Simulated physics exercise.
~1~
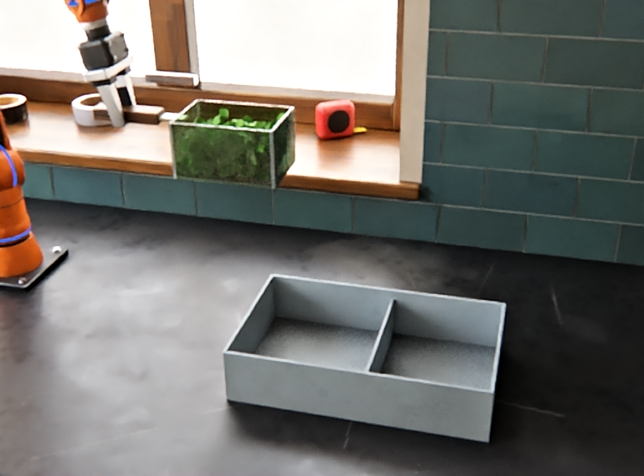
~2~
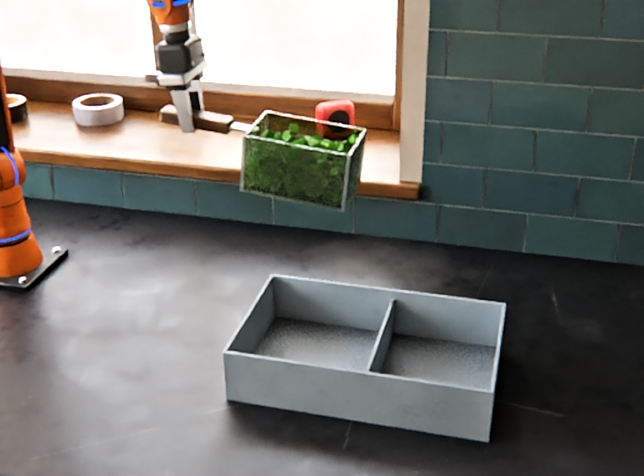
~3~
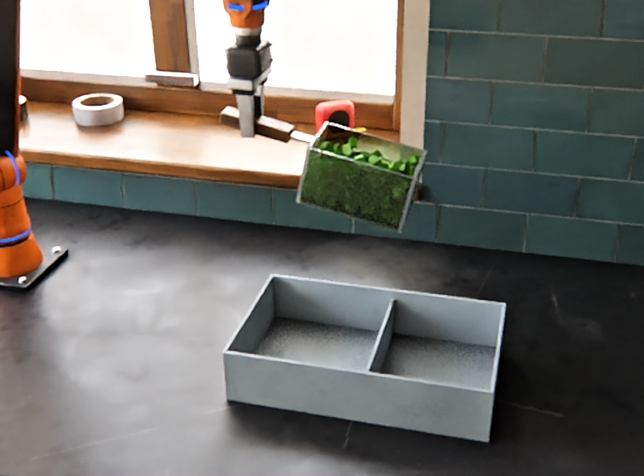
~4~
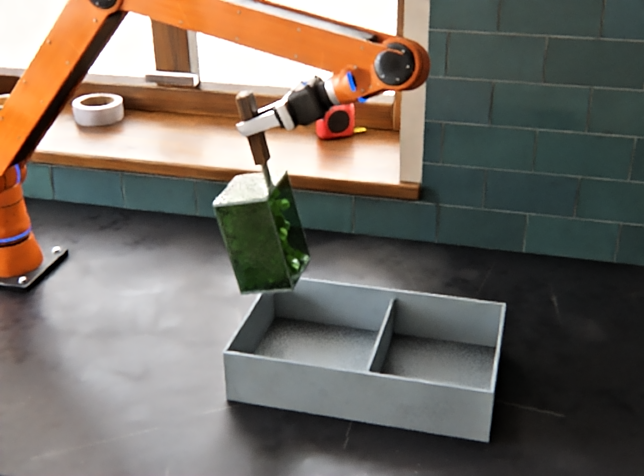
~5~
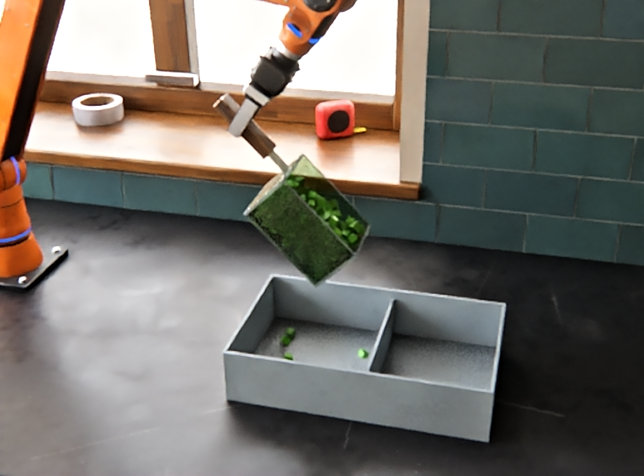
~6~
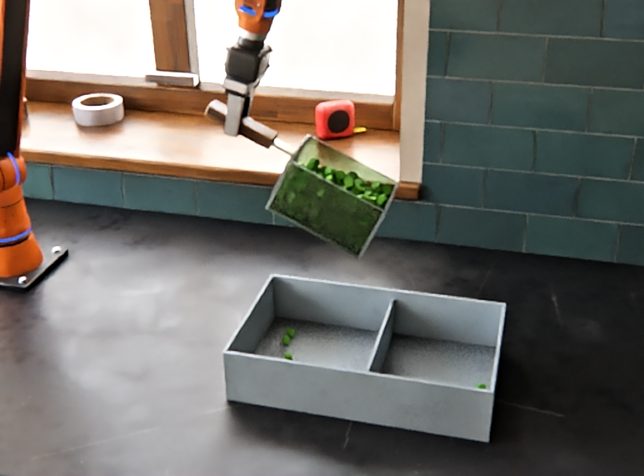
A robot arm carries a clear box of green pieces and tips a few into a divided grey tray.
